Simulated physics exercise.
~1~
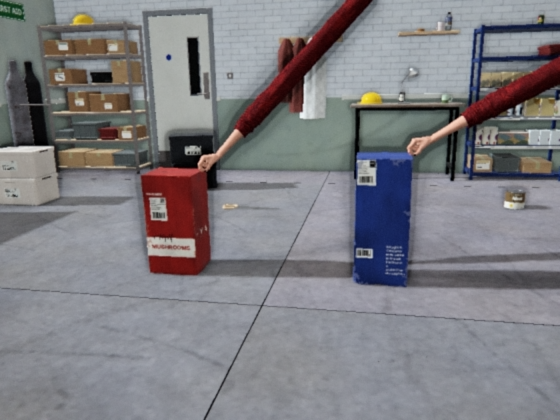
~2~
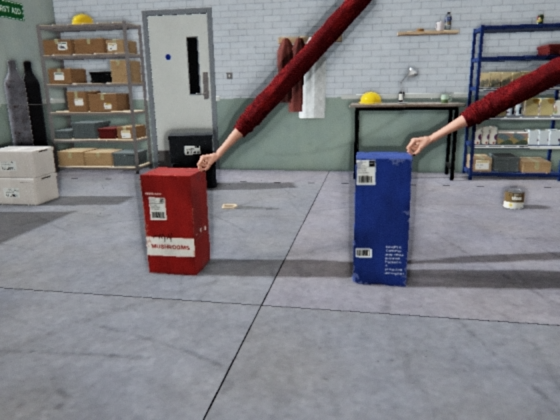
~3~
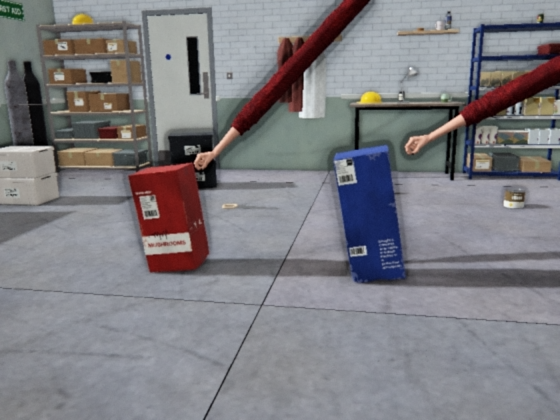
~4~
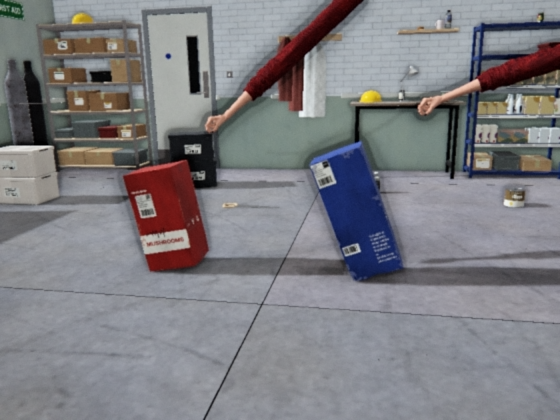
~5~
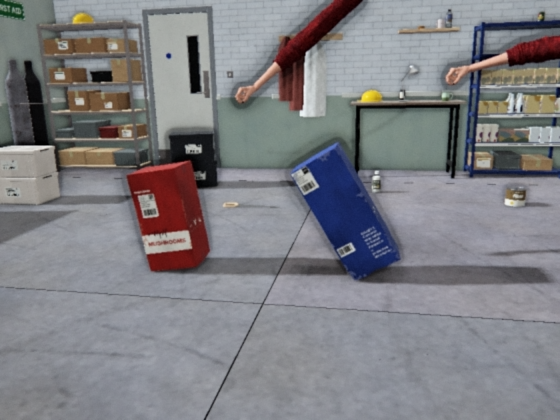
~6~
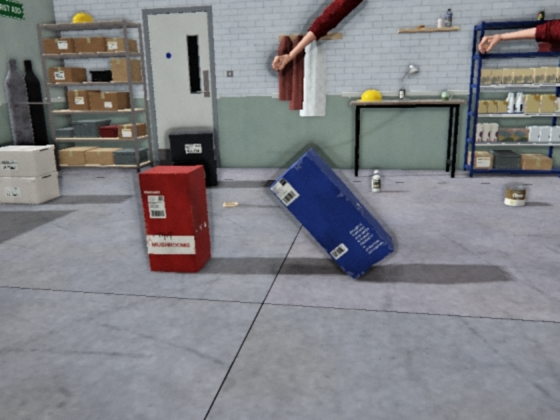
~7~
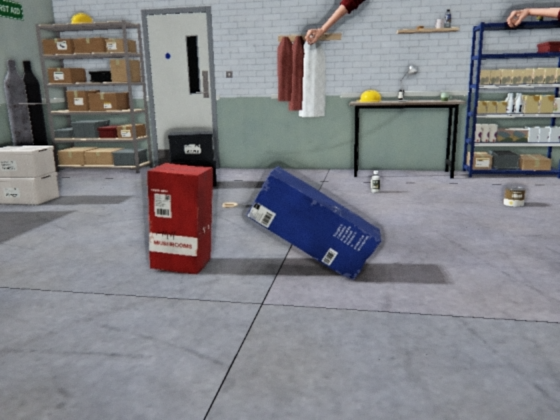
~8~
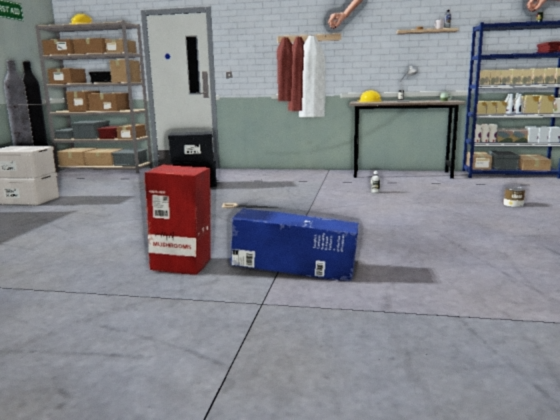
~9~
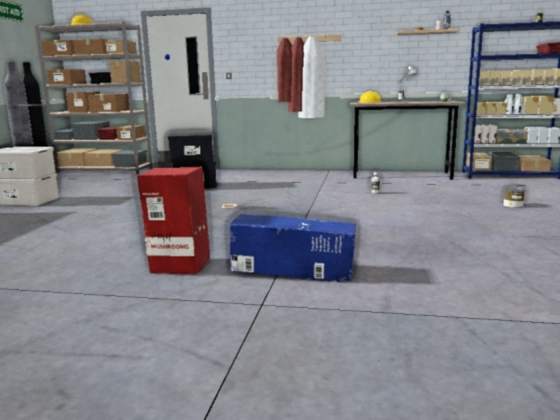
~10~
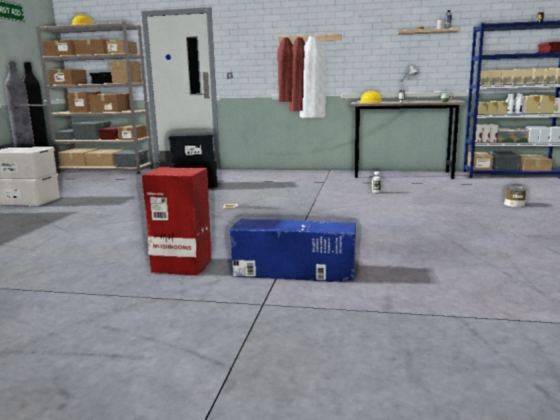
Two hands push a red box and a blue box; only the blue topples left.
